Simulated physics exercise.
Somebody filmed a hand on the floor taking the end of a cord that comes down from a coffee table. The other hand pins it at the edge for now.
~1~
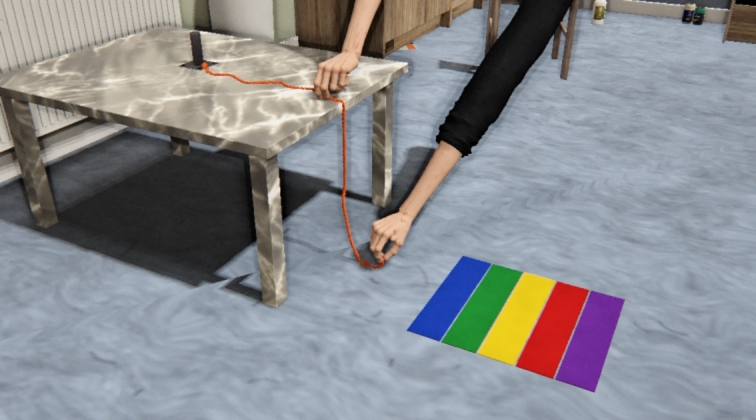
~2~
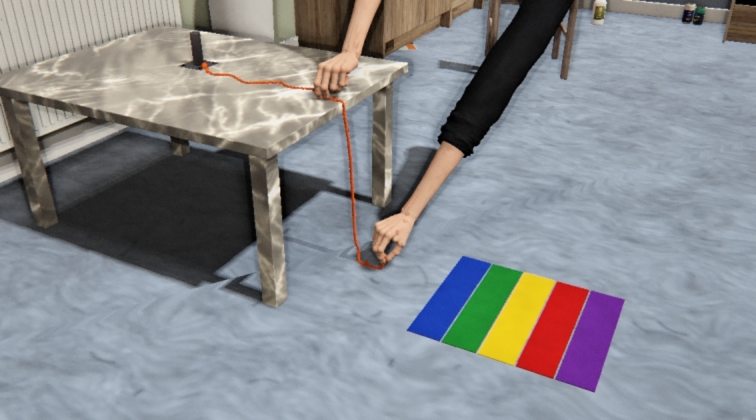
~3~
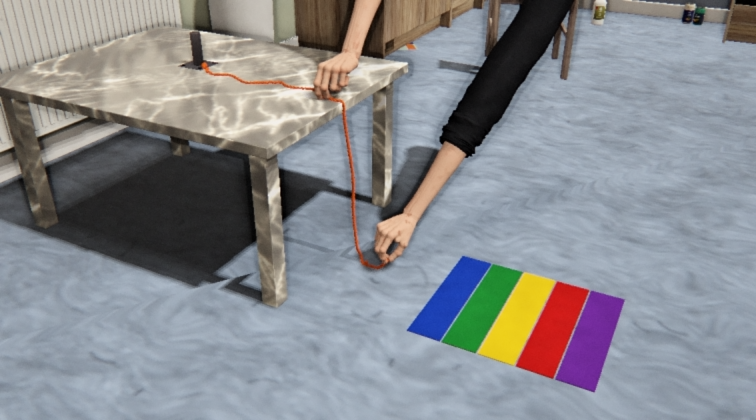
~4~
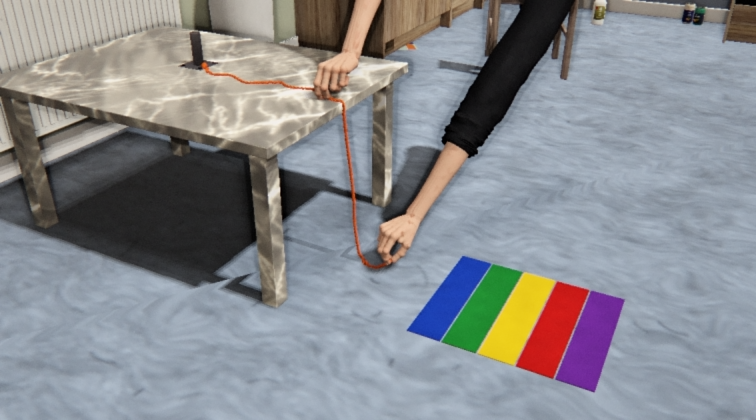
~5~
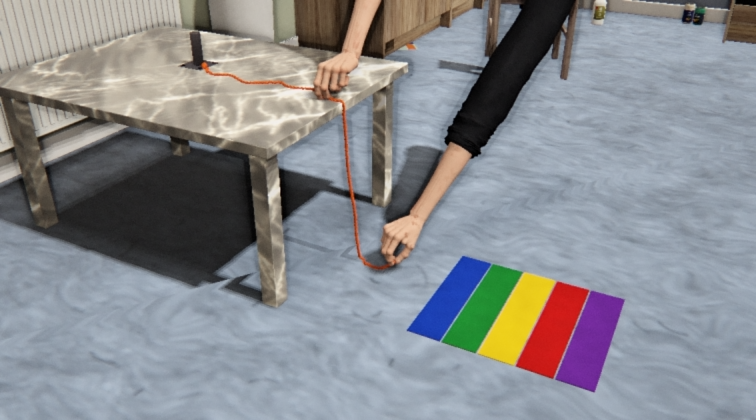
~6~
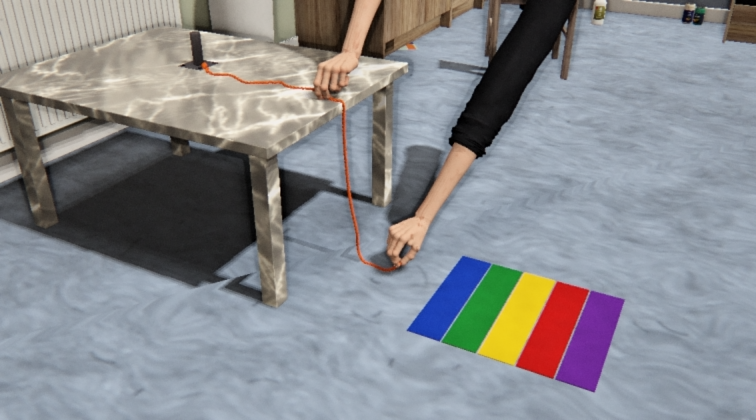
We see one hand pressing an orange cord at the edge of a marbled coffee table while another, near the floor, holds the hanging end and shifts it slightly right, toward a mat of blue, green, yellow, red and purple stripes.
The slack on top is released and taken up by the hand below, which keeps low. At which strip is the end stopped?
The yellow one.
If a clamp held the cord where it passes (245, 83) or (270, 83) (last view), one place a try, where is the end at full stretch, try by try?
Try by try, around (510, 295) and (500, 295).
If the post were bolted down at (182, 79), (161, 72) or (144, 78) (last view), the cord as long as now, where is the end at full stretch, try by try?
Near (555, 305), (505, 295) and (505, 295).
Soon after, end near (467, 283); over blue.
After that, end near (504, 294); over green.
At the stop, end near (527, 300); over yellow. It halts on the yellow strip.
